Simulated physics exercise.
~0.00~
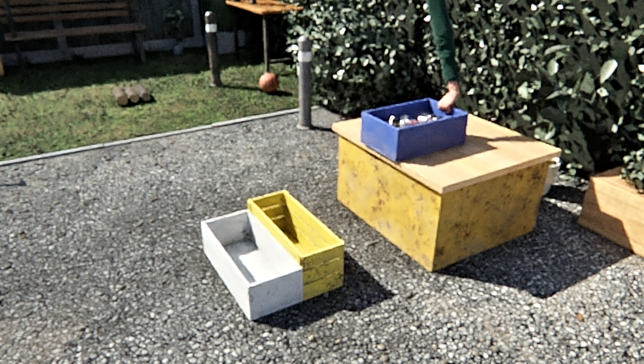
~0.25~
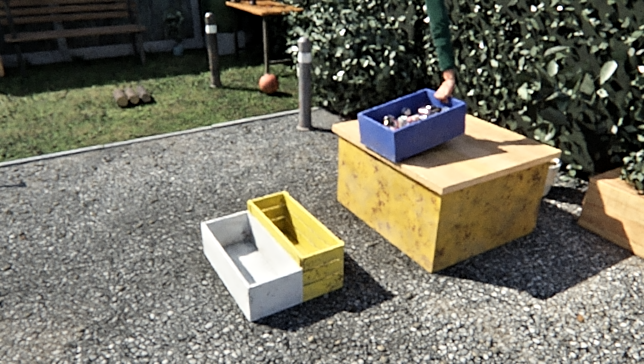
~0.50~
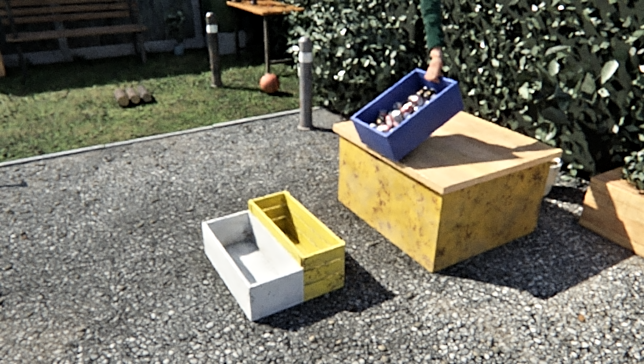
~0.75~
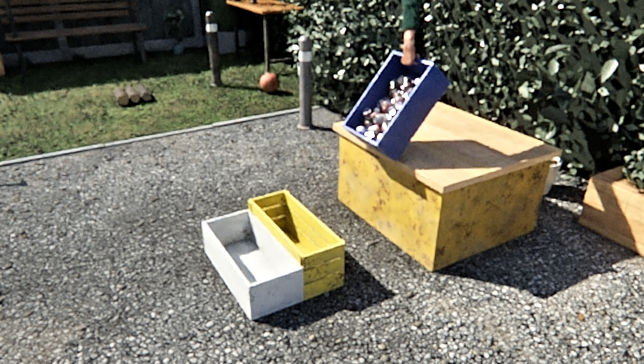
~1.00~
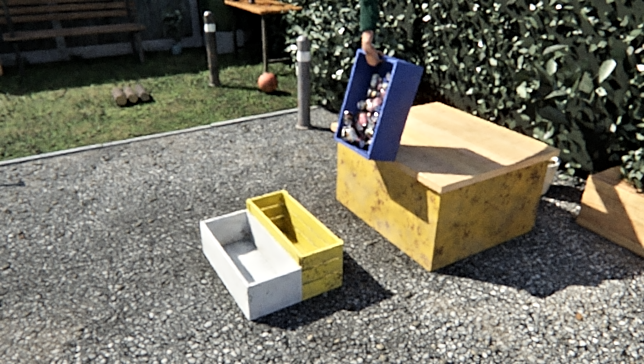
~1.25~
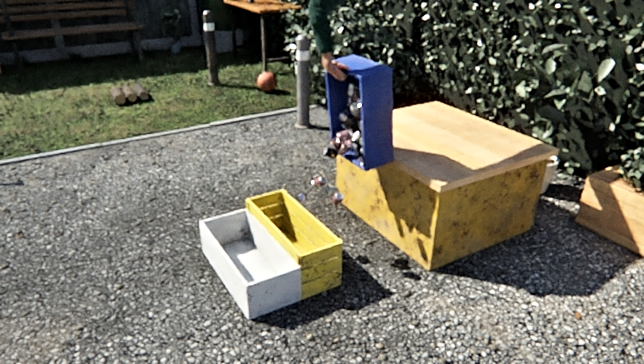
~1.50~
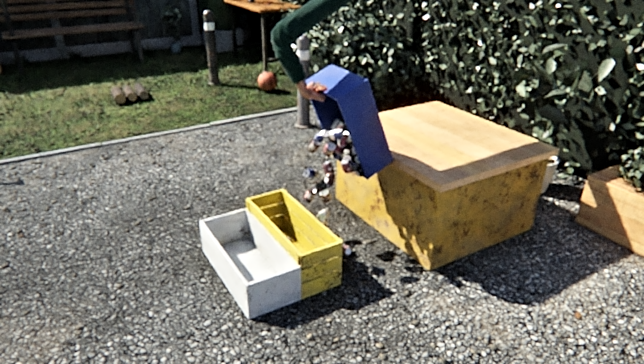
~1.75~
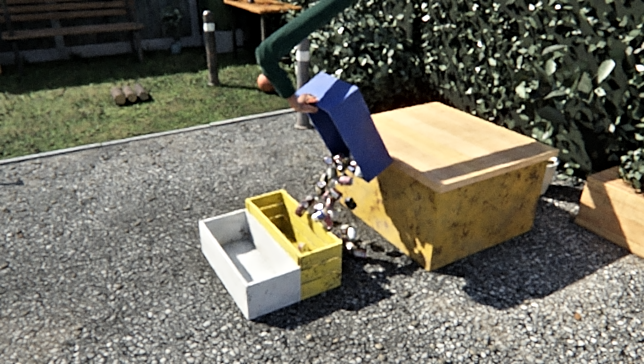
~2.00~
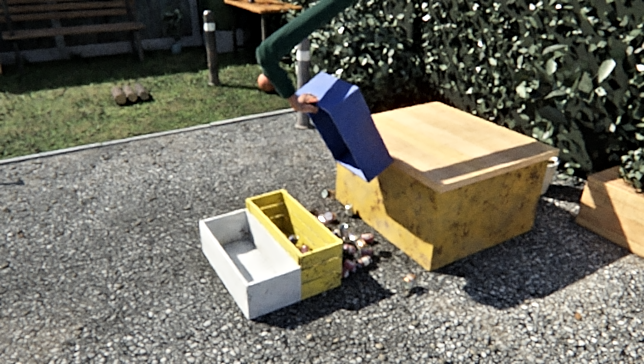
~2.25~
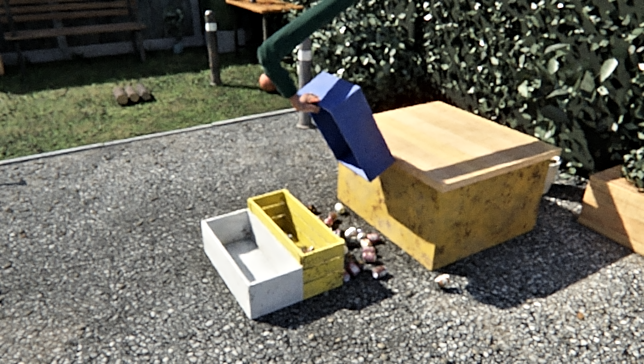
A green-sleeved arm tipping small cans from a blue crate, some landing in a yellow tub, most on the ground beside it.
